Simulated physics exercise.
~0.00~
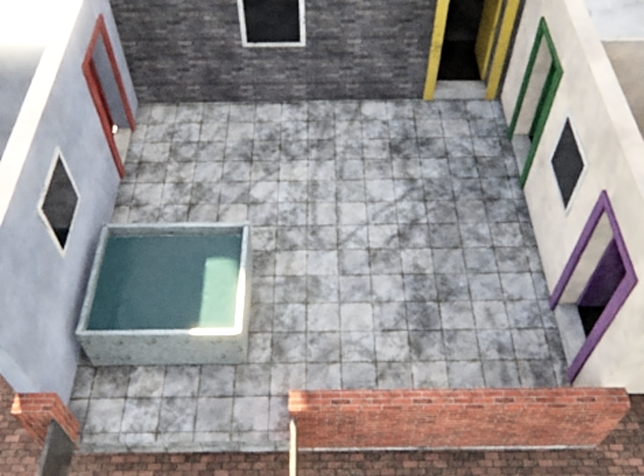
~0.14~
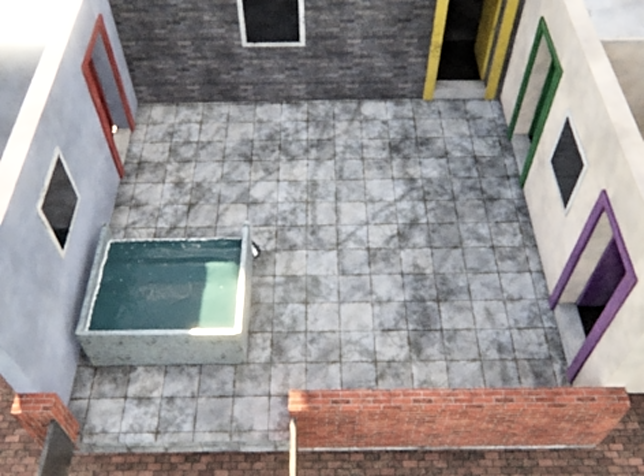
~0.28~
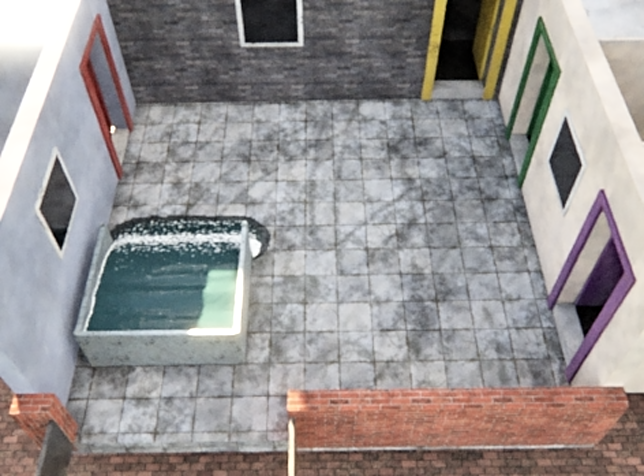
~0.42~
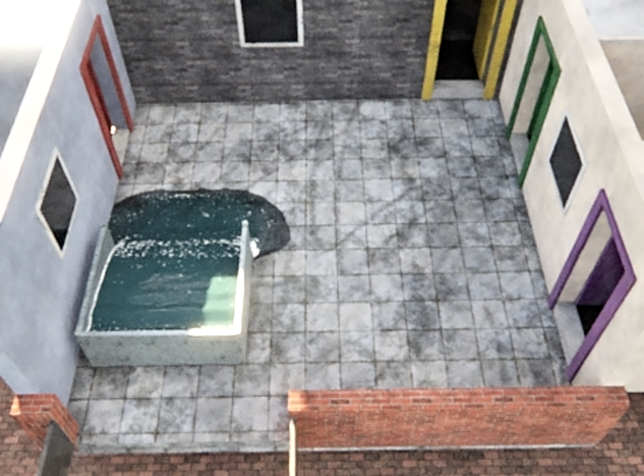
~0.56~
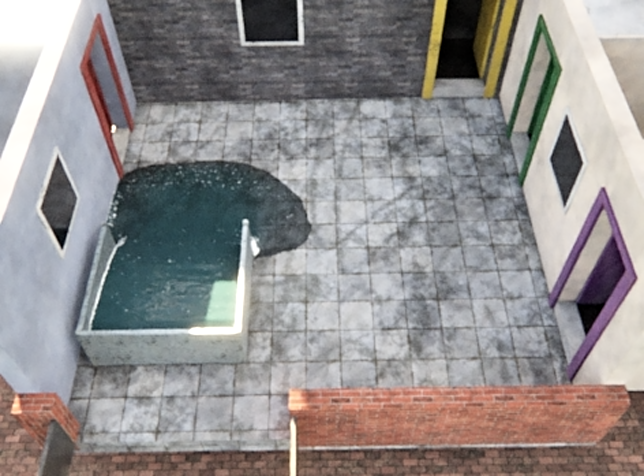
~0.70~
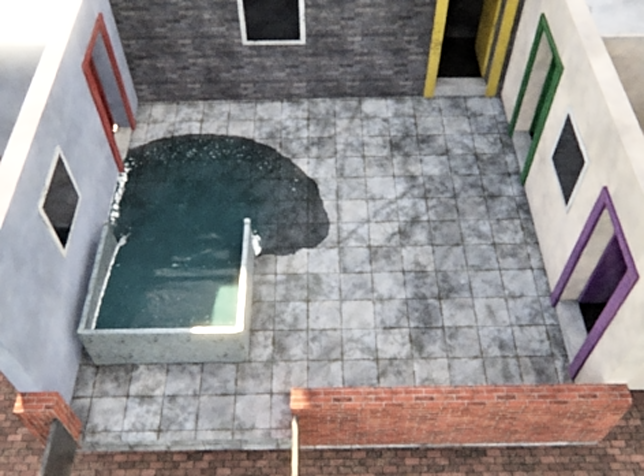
A rectangular stone tank of blue-green water stands at the left of a grey-tiled courtyard, seen from high above by a still camera. A red door frame and a window are on the left wall, yellow at the back, green and purple on the right, with low brick in front. The tank's far side opens, and dark water pours out, spreading backward and rightward across the tiles.
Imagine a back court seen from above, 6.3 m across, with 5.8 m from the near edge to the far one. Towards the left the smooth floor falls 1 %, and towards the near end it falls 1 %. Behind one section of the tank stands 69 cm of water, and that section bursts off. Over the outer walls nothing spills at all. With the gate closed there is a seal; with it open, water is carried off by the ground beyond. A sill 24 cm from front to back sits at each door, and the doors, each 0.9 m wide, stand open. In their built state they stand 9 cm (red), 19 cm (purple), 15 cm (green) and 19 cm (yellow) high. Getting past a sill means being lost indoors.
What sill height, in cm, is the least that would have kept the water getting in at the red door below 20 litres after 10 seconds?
The least height is about 19 cm.
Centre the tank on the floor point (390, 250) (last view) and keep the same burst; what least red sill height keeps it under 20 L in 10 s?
About 17 centimetres.
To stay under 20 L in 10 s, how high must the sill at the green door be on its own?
About 10.0 cm at green.
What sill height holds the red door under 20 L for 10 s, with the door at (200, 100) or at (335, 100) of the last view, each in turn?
You'd want about 30 cm there first, then about 10.0 cm.
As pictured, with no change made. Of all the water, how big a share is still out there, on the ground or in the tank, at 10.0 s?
Remaining share: Around 92 %.
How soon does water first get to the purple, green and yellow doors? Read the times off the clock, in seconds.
Purple 5.0 s, green 3.6 s, yellow 2.6 s.
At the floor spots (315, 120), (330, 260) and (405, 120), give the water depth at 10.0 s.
Approx. 4 / 4 / 3 cm.
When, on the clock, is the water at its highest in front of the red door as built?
I'd say near 3.2 seconds.
After 1.4 s water covers 35 % of the floor, deepest (46 cm) near (139, 103); 14 cm at the red door, 0 litres in over its 9 cm sill.
After 3.0 s water covers 45 % of the floor, deepest (26 cm) near (131, 140); 21 cm at the red door, 47 litres in over its 9 cm sill.
After 10.0 s water covers 95 % of the floor, deepest (15 cm) near (67, 422); 4 cm at the red door, 117 litres in over its 9 cm sill.
At the red door as built, the water arrived by 0.8 s and peaked near 22 cm at 3.2 s.
Run again over the same 10 s with other heights there, 30 litres in over 17 cm, 9 litres over 23 cm. The limit of 20 litres is kept from about 19 cm up.
